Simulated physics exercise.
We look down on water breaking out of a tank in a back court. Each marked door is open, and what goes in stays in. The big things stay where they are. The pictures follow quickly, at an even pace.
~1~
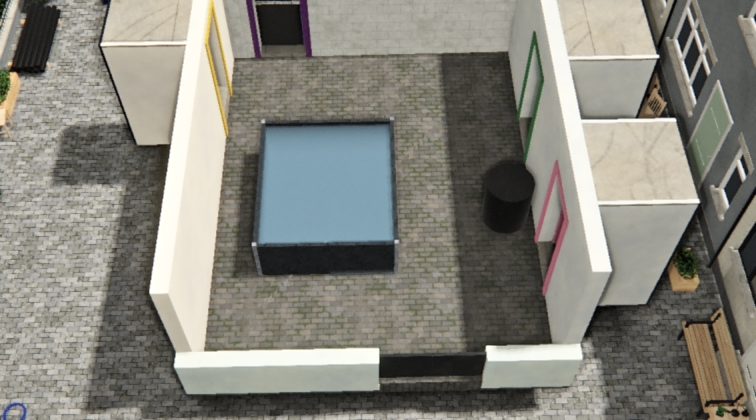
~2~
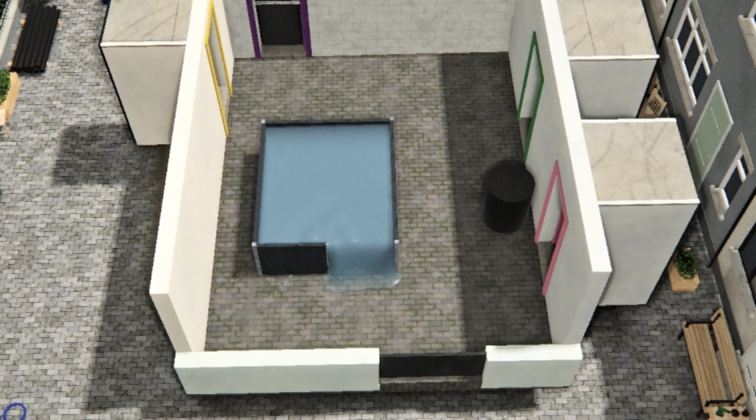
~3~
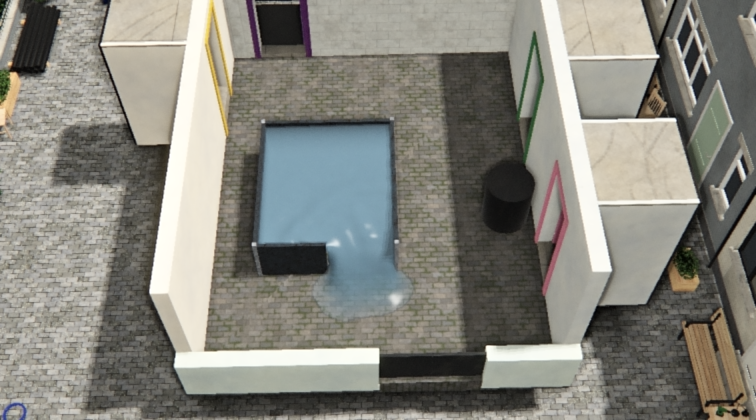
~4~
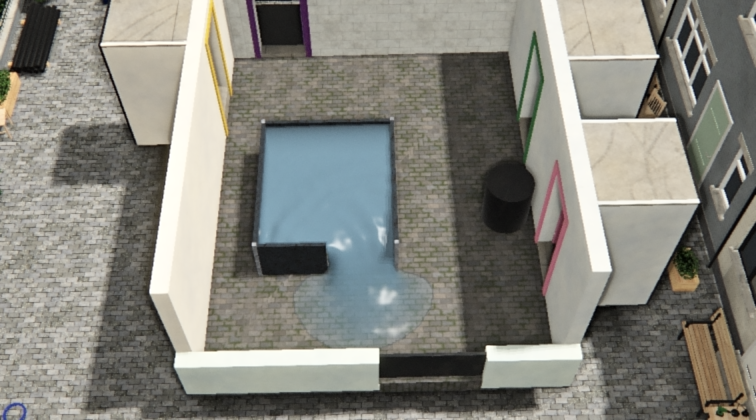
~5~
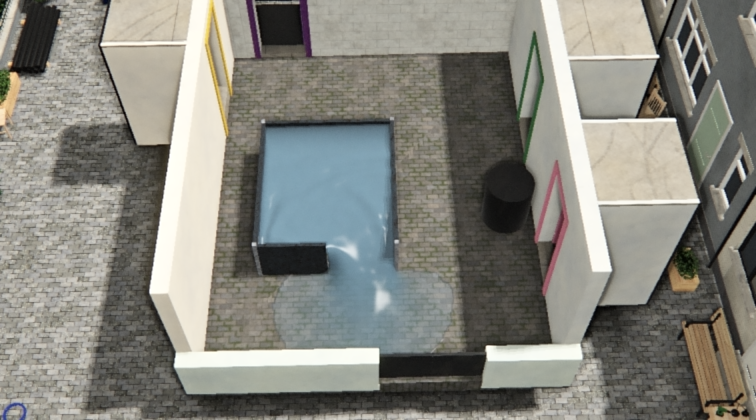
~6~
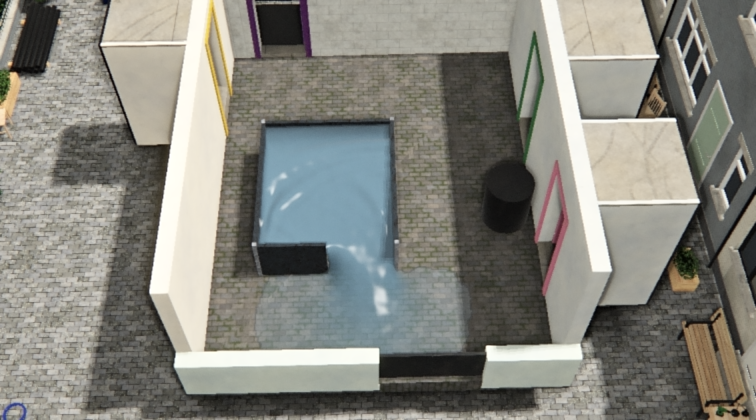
Water sits still in a dark-sided tank in a walled back court, then pours out through a gap at the right of its near side. It spreads over the paving in a rounded, rippling pool that widens left and right and reaches the low front wall.
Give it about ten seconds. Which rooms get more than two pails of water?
In the end: The yellow door stays under that; the green door stays under that; the purple door takes more than that; the pink door takes more than that.
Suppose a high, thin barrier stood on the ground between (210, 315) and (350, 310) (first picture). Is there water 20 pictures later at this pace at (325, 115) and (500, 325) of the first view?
In turn: Free of water, wet.
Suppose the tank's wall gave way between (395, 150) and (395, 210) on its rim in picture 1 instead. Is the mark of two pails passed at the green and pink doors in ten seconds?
Then: The green one takes more; the pink one takes more.
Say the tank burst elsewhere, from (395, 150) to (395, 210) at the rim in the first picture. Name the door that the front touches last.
Last comes the yellow one.
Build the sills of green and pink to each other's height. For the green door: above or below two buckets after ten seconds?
One by one: The green door is under.
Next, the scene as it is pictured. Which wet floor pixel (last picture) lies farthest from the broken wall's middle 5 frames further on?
Roughly at (550, 364).
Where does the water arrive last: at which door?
Last comes the door marked purple.
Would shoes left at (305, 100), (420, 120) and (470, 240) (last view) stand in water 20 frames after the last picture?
In turn: Free of water, clear, awash.
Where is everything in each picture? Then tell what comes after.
In the first frame, still water in the water tank at (327, 182).
In the second frame, water pours out at (361, 260) and has run to (400, 274).
In the third frame, water pours out at (361, 262) and has run to (331, 311).
In the fourth frame, water pours out at (361, 263) and has run to (346, 348).
In the fifth frame, water pours out at (361, 263) and has run to a hidden place.
In the sixth frame, the front is at a hidden place, out from the gap at (361, 262).
A moment on, water covers 20 % of the floor; the yellow door not reached, the green door not reached, the purple door not reached, the pink door not reached.
Next, water covers 30 % of the floor; the yellow door not reached, the green door not reached, the purple door not reached, the pink door wet at the sill, nothing in.
Then, water covers 60 % of the floor; the yellow door wet at the sill, nothing in, the green door wet at the sill, nothing in, the purple door not reached, the pink door over two buckets in.
Later, water covers 90 % of the floor; the yellow door wet at the sill, nothing in, the green door wet at the sill, nothing in, the purple door over two buckets in, the pink door far over two buckets in.
In the end, water covers 100 % of the floor; the yellow door wet at the sill, nothing in, the green door wet at the sill, nothing in, the purple door far over two buckets in, the pink door far over two buckets in.
